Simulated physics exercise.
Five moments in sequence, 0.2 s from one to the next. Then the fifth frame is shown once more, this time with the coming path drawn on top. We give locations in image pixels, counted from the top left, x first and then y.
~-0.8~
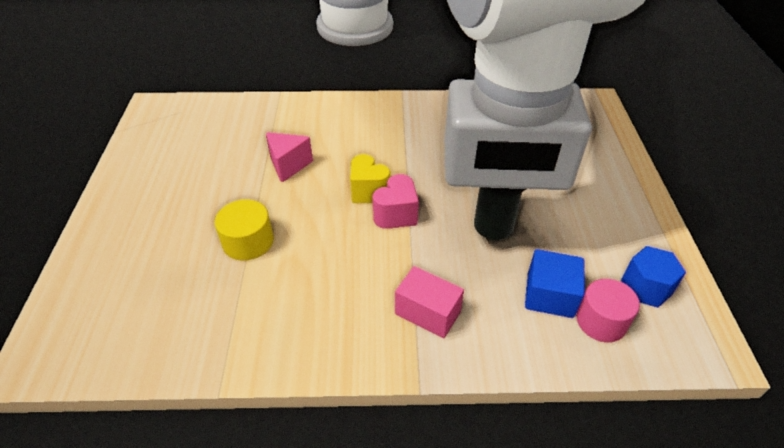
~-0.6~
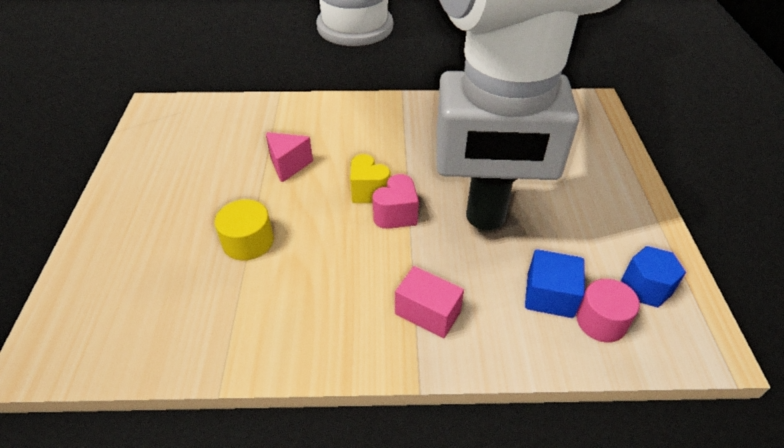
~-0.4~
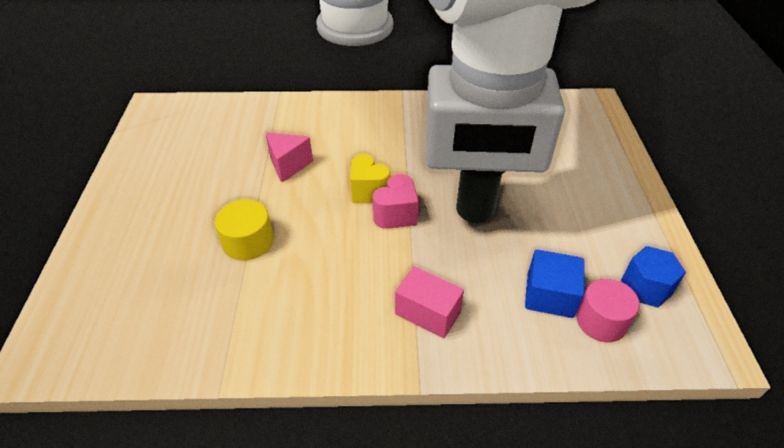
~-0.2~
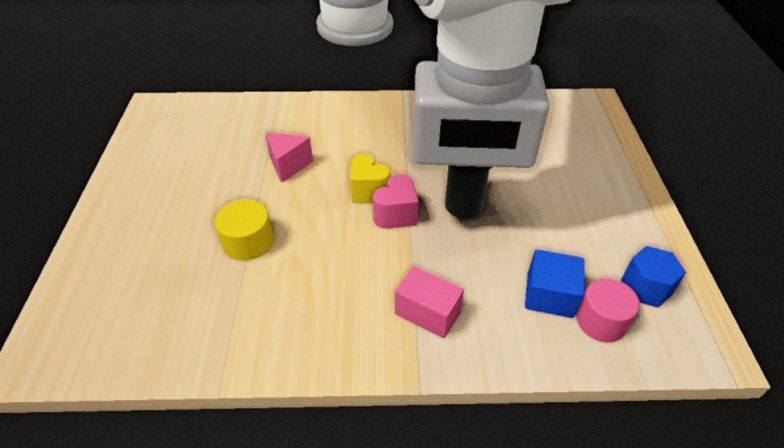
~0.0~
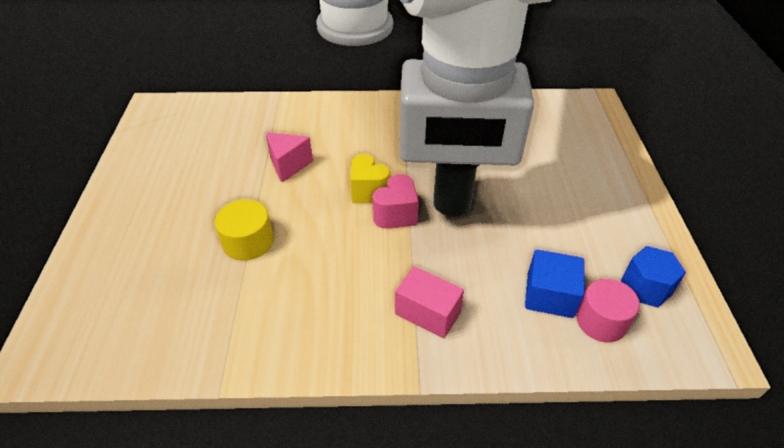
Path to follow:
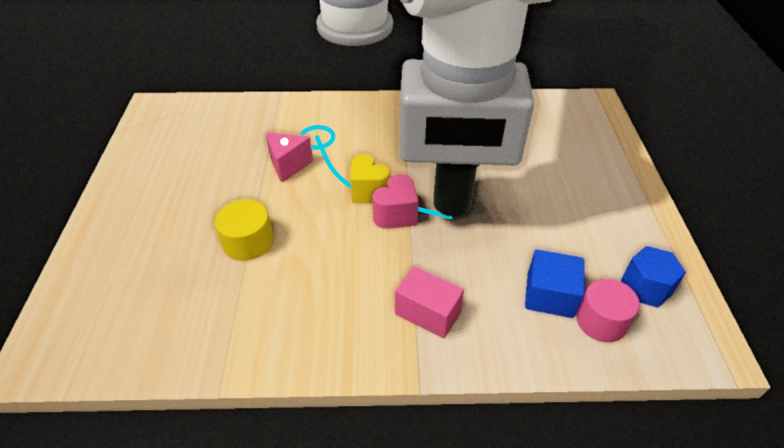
A gray and white robot arm moves slightly left over a board of still, colorful blocks.
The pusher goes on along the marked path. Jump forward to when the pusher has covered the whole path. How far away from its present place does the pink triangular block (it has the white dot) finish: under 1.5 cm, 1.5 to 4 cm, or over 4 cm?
It falls in the 1.5 to 4 cm band.
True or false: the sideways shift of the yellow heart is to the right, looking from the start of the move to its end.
False - the claim does not hold.
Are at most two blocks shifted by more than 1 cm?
I believe not.
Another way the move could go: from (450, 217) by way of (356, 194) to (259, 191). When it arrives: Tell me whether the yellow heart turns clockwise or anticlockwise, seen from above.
Top view: Clockwise.
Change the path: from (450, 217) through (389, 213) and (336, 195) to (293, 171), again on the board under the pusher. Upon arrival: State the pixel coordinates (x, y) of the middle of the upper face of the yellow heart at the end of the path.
Put as a pixel place, it's (310, 131).
Path on the board, from (450, 217) by way of (386, 201) and (336, 174) to (317, 137); the dot is on the pink triangular block.
What follows on the original path. One third of the way, pusher at (385, 187); yellow heart at (338, 160), turned 55° clockwise; pink heart at (353, 191), turned 25° anticlockwise.
Two thirds of the way, pusher at (334, 159); pink triangular block at (272, 137); yellow heart at (302, 146), turned 55° clockwise; pink heart at (343, 192), turned 40° anticlockwise.
At the end, pusher at (315, 123); pink triangular block at (260, 134), turned 15° anticlockwise; yellow heart at (292, 138), turned 15° clockwise; pink heart at (343, 192), turned 40° anticlockwise.
